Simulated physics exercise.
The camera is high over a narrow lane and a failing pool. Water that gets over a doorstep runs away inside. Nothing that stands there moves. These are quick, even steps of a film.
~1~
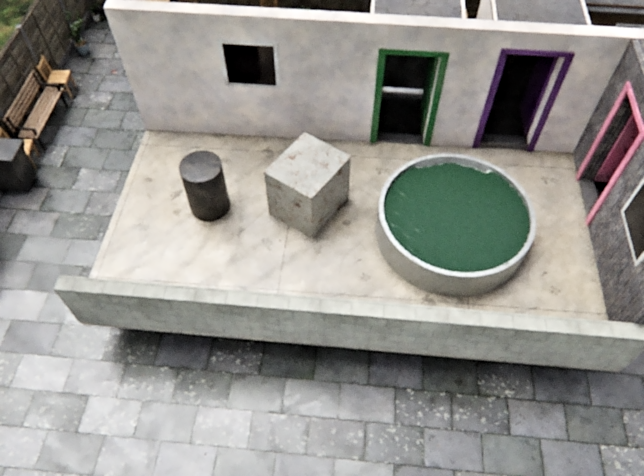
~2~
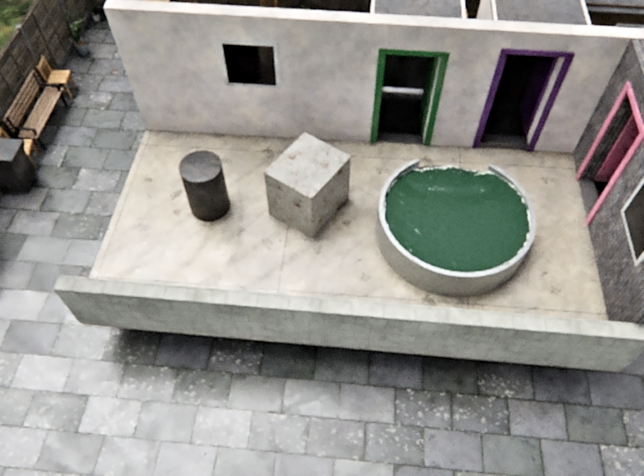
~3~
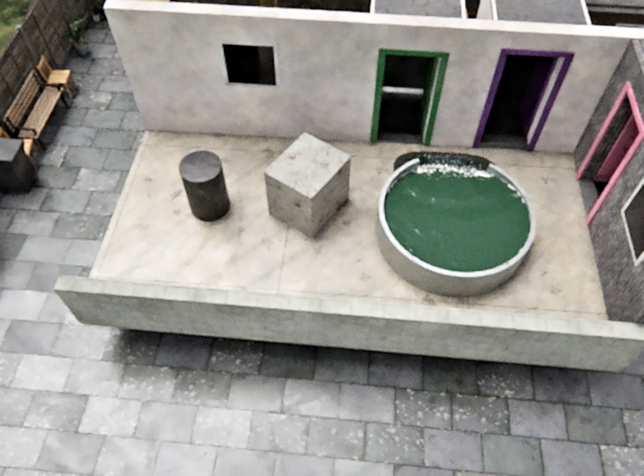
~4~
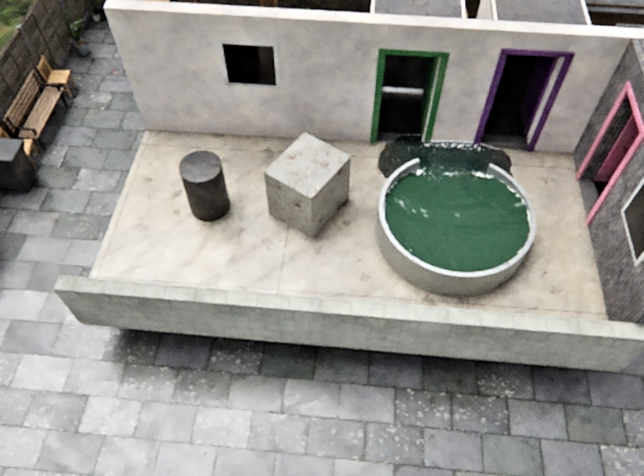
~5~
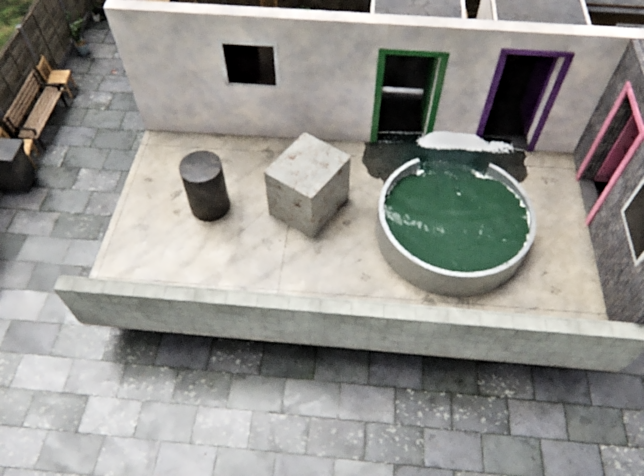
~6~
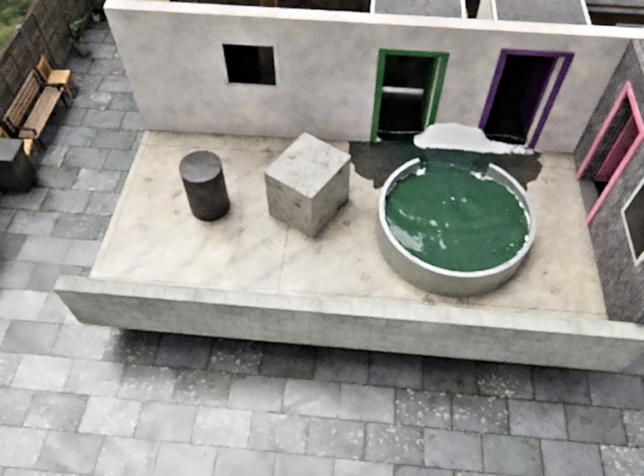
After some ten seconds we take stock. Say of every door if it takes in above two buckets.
In the end: The purple door lets in a lot; the green door lets in a lot; the pink door lets in a lot.
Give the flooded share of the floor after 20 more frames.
I make it 50 per cent.
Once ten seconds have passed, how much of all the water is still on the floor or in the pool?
Close to 52 %.
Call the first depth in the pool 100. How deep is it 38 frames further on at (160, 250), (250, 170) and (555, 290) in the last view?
Roughly 0, 4 and 10 per cent, in turn.
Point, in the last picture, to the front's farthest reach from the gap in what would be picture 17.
Near (229, 138).
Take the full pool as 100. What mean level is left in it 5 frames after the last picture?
Near 72 in a hundred.
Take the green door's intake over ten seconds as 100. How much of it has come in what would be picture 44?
I make it 85 per cent.
A moment on, water covers 15 % of the floor; the purple door under two buckets in, the green door far over two buckets in, the pink door not reached.
Next, water covers 30 % of the floor; the purple door over two buckets in, the green door far over two buckets in, the pink door under two buckets in.
Then, water covers 50 % of the floor; the purple door over two buckets in, the green door far over two buckets in, the pink door over two buckets in.
Later, water covers 65 % of the floor; the purple door over two buckets in, the green door far over two buckets in, the pink door far over two buckets in.
In the end, water covers 90 % of the floor; the purple door over two buckets in, the green door far over two buckets in, the pink door far over two buckets in.
